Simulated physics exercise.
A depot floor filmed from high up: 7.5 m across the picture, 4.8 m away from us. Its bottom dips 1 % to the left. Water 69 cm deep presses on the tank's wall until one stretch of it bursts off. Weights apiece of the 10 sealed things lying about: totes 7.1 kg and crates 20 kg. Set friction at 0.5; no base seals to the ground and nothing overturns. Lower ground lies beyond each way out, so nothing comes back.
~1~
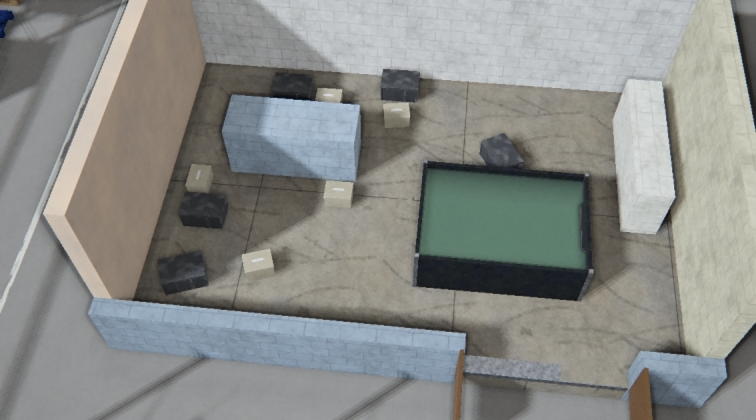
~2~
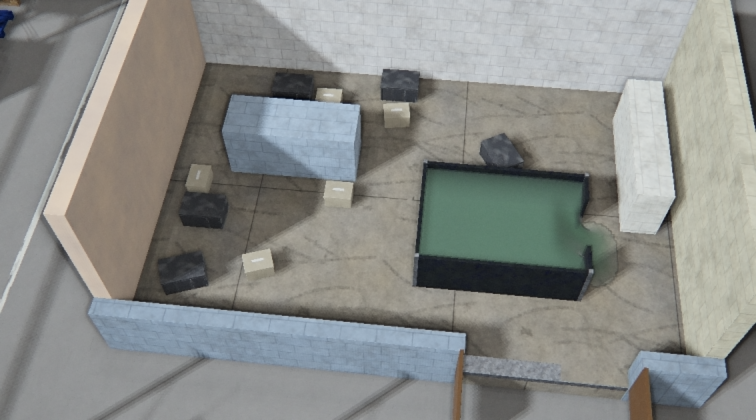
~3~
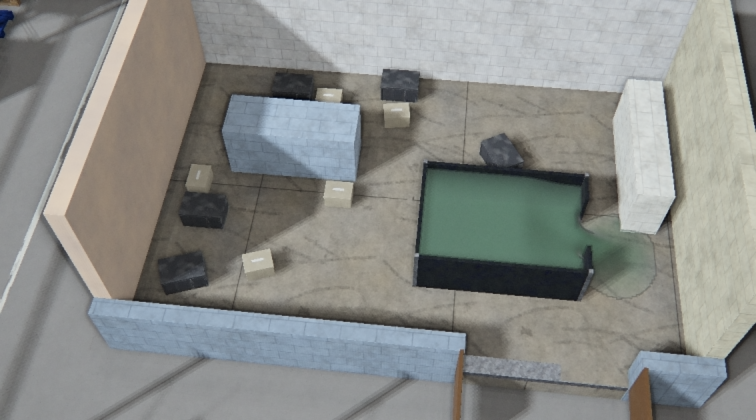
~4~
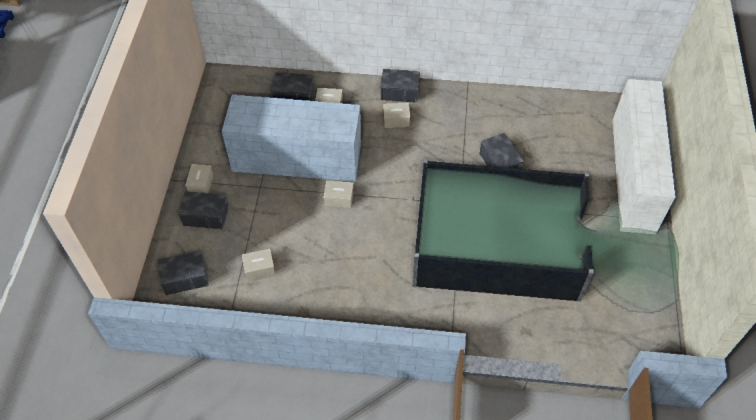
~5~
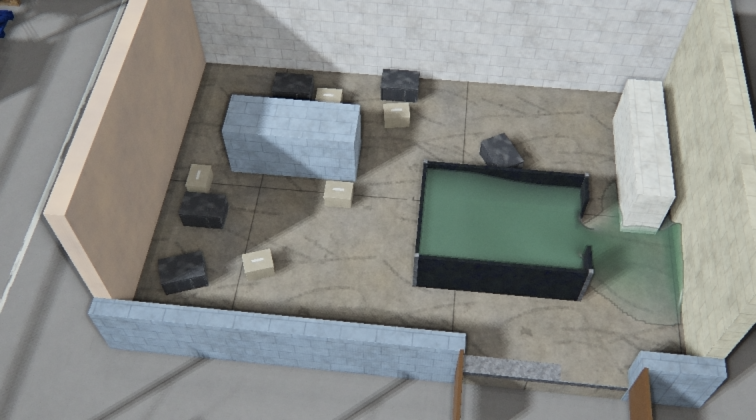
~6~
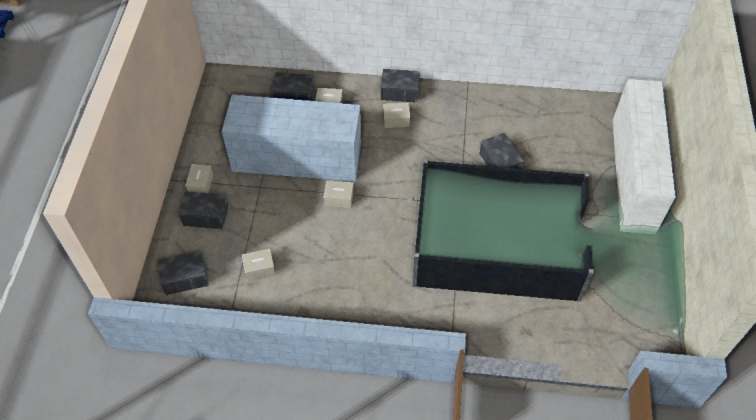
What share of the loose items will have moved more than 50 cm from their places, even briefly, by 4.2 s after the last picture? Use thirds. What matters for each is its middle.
Under a third.
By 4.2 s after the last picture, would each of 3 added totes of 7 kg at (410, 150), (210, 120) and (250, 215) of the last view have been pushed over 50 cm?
Result by item: Within it; within it; within it.
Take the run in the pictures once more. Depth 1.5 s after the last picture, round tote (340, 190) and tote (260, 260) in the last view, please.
Around 0 cm and 0 cm.
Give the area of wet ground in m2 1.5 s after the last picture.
Flooded: Near 12 m2.
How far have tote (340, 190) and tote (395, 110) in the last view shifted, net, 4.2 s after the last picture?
0 cm; 40 cm.
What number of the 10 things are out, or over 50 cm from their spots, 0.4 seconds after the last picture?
At that moment it comes to 0.
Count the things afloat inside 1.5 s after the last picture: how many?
Of them, 0.
Then, 0.4 s after the last picture 0 of 10 are over 50 cm from their spots; 0 afloat.
Then, 1.5 s after the last picture 0 of 10 are over 50 cm from their spots; 0 afloat.
Then, 2.8 s after the last picture 0 of 10 are over 50 cm from their spots; 0 afloat.
Then, 4.2 s after the last picture 0 of 10 are over 50 cm from their spots, and 0 have been at some point; 0 afloat.
